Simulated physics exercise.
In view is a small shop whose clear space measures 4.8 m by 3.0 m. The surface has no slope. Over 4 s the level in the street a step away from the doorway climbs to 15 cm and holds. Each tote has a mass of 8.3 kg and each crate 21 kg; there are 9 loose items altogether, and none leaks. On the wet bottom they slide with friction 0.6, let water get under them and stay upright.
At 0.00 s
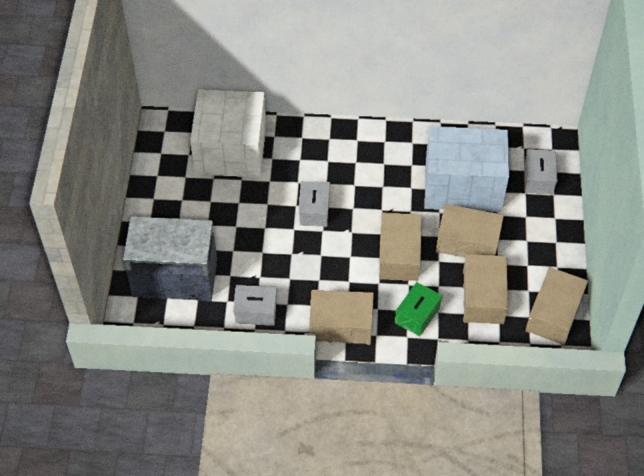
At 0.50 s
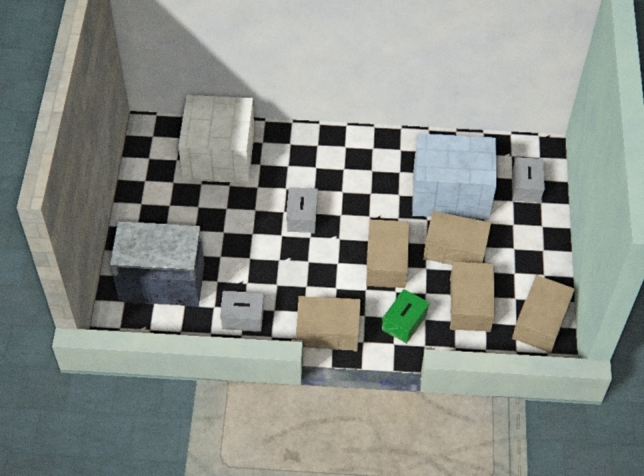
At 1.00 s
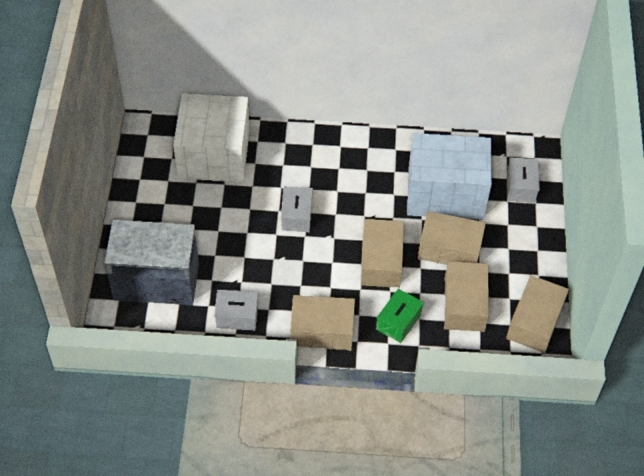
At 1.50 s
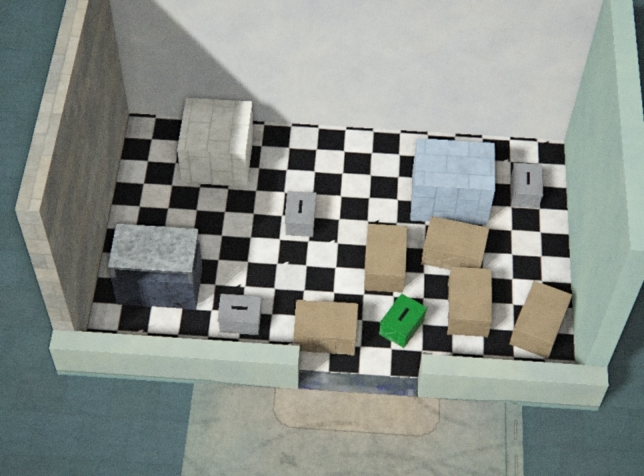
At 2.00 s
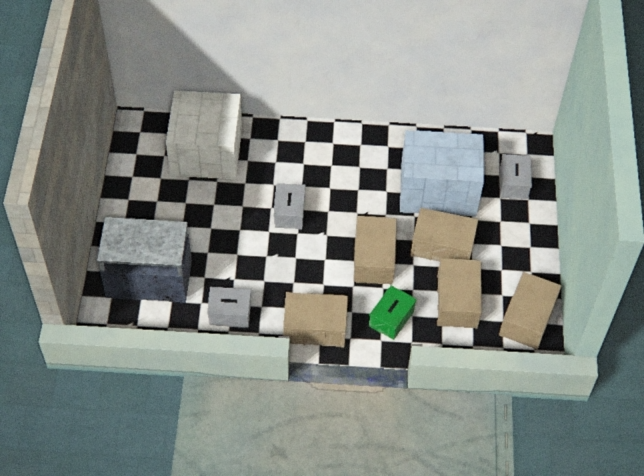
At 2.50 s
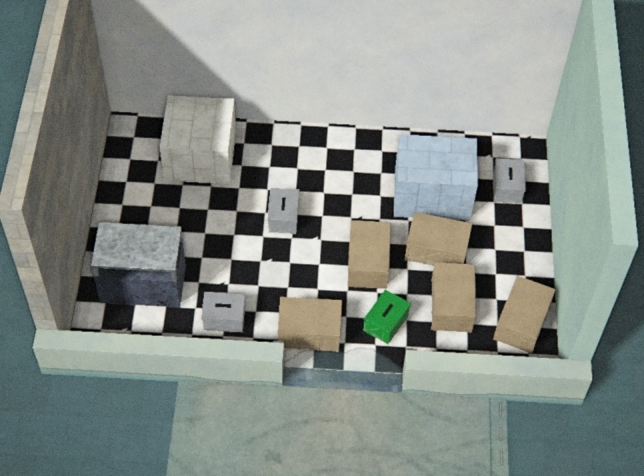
A black-and-white checkered floor fills a small, open-topped shop with low pale green front walls, seen from high above the front. A grey stone-like block and a pale tiled one stand at left, a light blue block at right, with tan boxes, small grey totes and one green tote between them. The view shifts slightly, mostly making everything slide a little left, while the objects stay put.
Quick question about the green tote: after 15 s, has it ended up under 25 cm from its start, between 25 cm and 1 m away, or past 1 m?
I reckon it goes over a metre.
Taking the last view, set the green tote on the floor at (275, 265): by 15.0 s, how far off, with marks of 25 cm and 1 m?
Looks like it is pushed slightly.
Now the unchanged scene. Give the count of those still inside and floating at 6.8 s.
1.
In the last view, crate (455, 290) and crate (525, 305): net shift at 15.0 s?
Respectively 10 and 30 cm.
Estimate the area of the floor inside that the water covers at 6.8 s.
9.0 m2.
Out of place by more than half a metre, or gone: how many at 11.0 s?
I count 4.
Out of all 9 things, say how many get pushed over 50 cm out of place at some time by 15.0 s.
I make that 5.
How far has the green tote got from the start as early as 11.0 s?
Close to 150 cm.
After 3.5 s the green tote is near (388, 311), 0.0 m from its start, aground; 0 afloat.
After 6.8 s the green tote is near (396, 252), 0.7 m from its start, afloat; 1 afloat.
After 11.0 s the green tote is near (374, 184), 1.5 m from its start, afloat; 1 afloat.
After 15.0 s the green tote is near (498, 164), 2.2 m from its start, afloat; 9 afloat.
